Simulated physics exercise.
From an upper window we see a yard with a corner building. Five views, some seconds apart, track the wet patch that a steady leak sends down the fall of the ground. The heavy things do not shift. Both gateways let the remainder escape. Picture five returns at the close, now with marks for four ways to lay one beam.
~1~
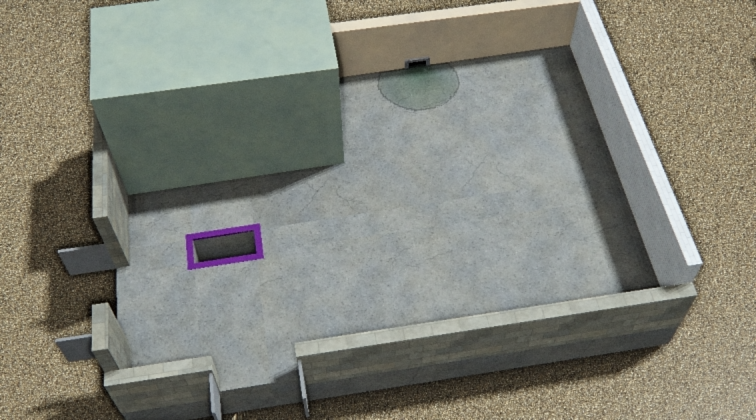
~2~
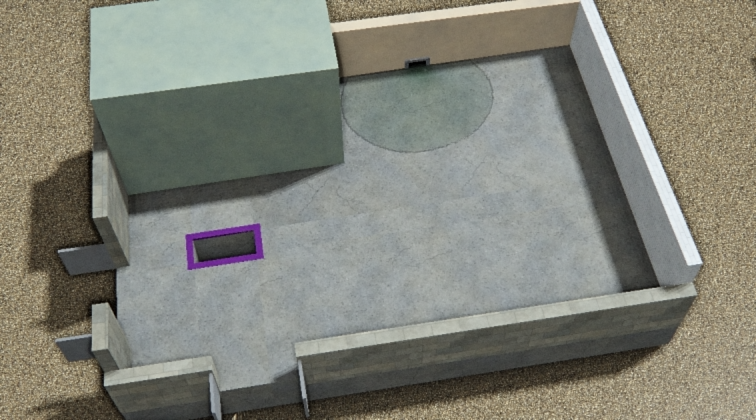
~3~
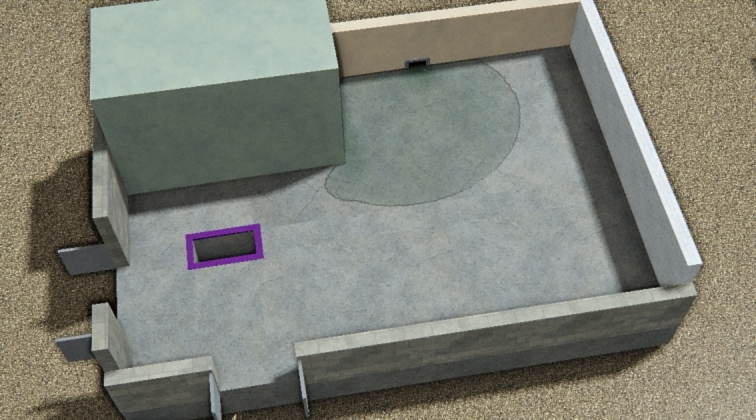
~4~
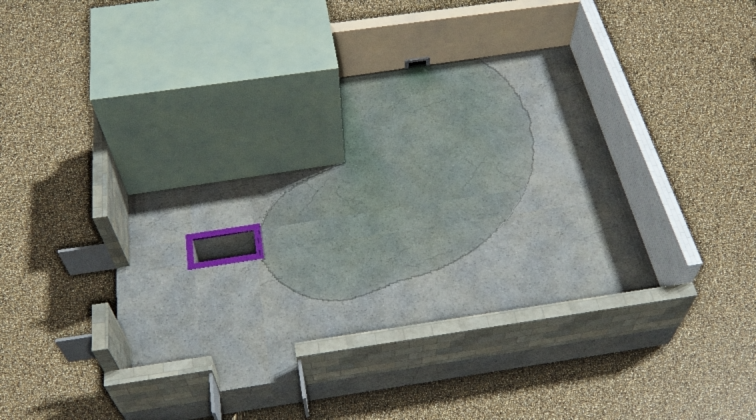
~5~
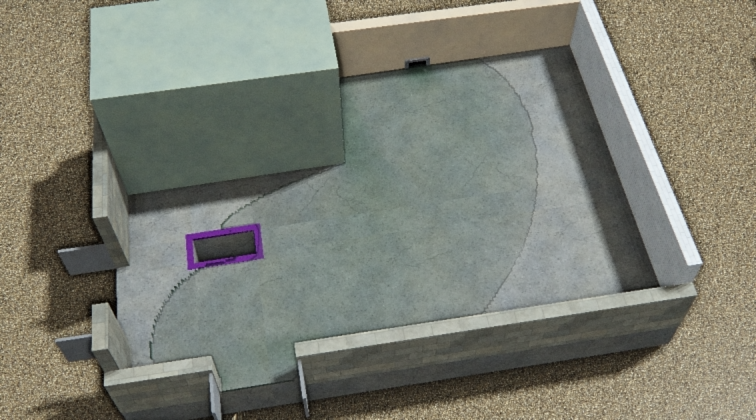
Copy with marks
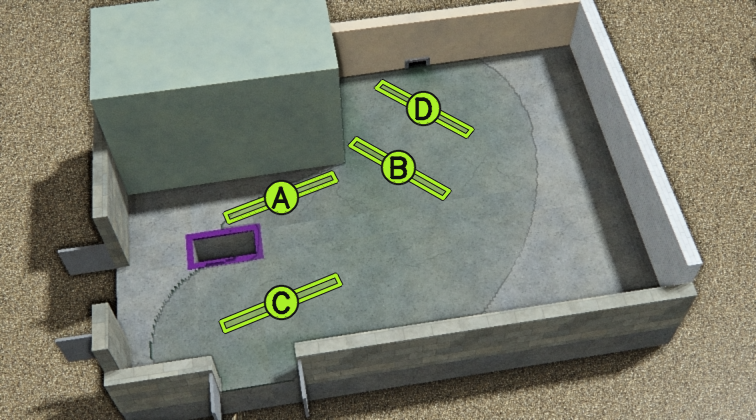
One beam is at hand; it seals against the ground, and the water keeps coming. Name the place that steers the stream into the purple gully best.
Choose C.
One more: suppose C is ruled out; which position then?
Here it is position A.
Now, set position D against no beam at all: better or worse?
It is worse.
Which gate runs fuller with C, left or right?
More leaves on the left.
In lime, A from (227, 217) to (334, 176); B from (353, 142) to (446, 194); C from (223, 326) to (338, 279); D from (379, 84) to (469, 132).
For position A, about 6 % of the stream goes into the purple gully, about 94 % out by the gates.
For position B, about 2 % of the stream goes into the purple gully, about 98 % out by the gates.
For position C, about 10 % of the stream goes into the purple gully, about 90 % out by the gates.
For position D, about 3 % of the stream goes into the purple gully, about 97 % out by the gates.
